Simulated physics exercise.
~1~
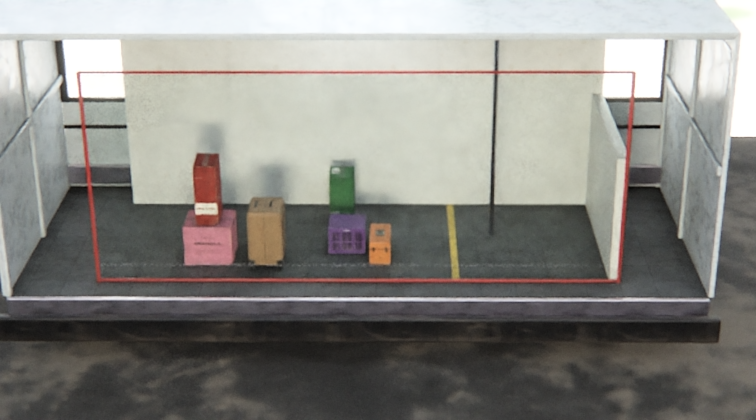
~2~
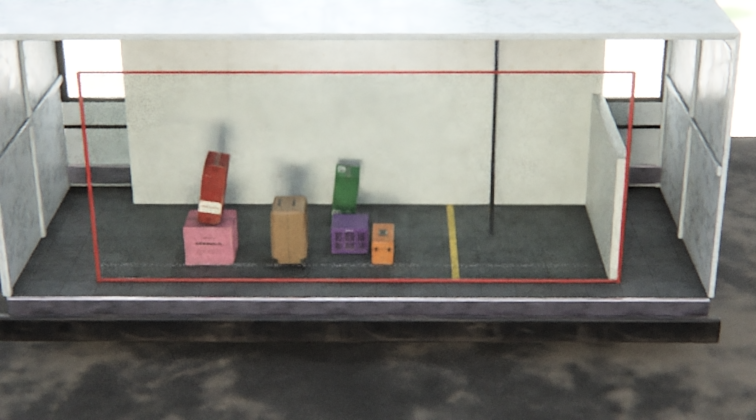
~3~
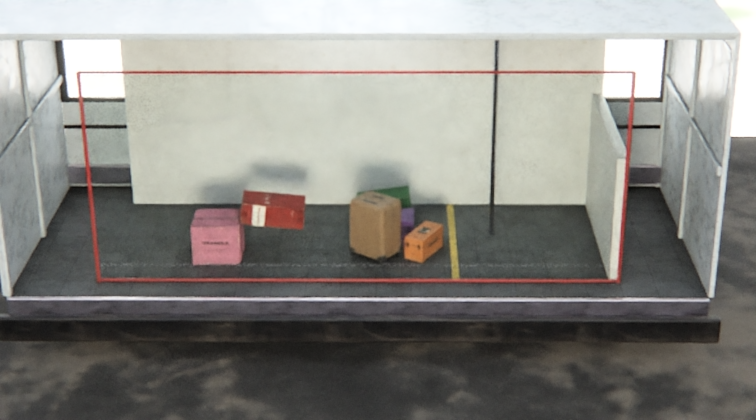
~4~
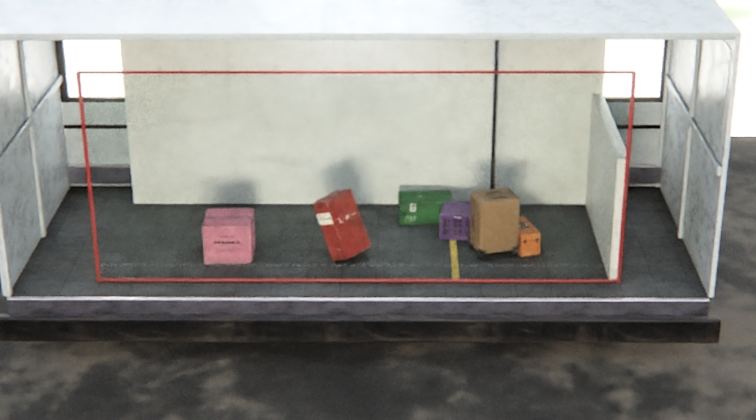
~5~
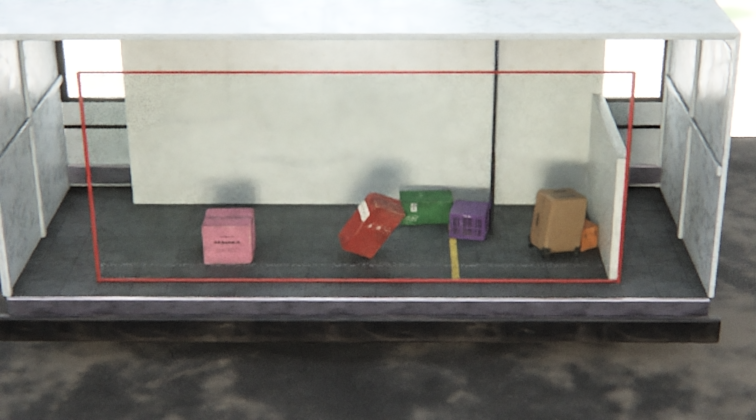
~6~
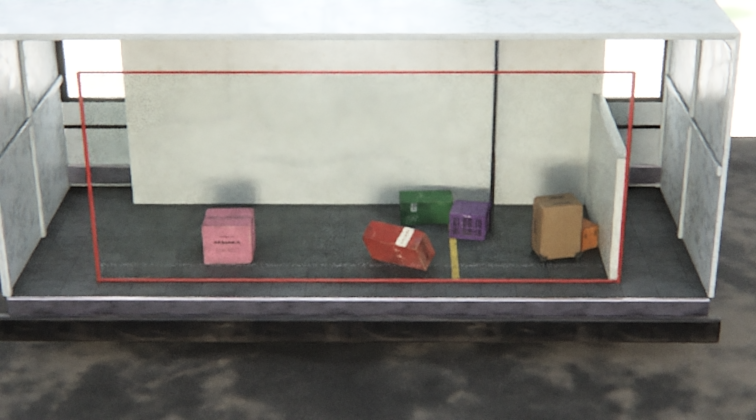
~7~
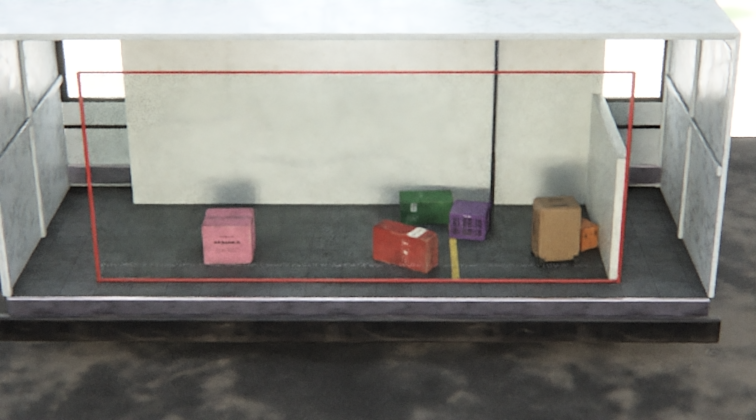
Stacked boxes topple and slide right, and all but the pink carton end up displaced.
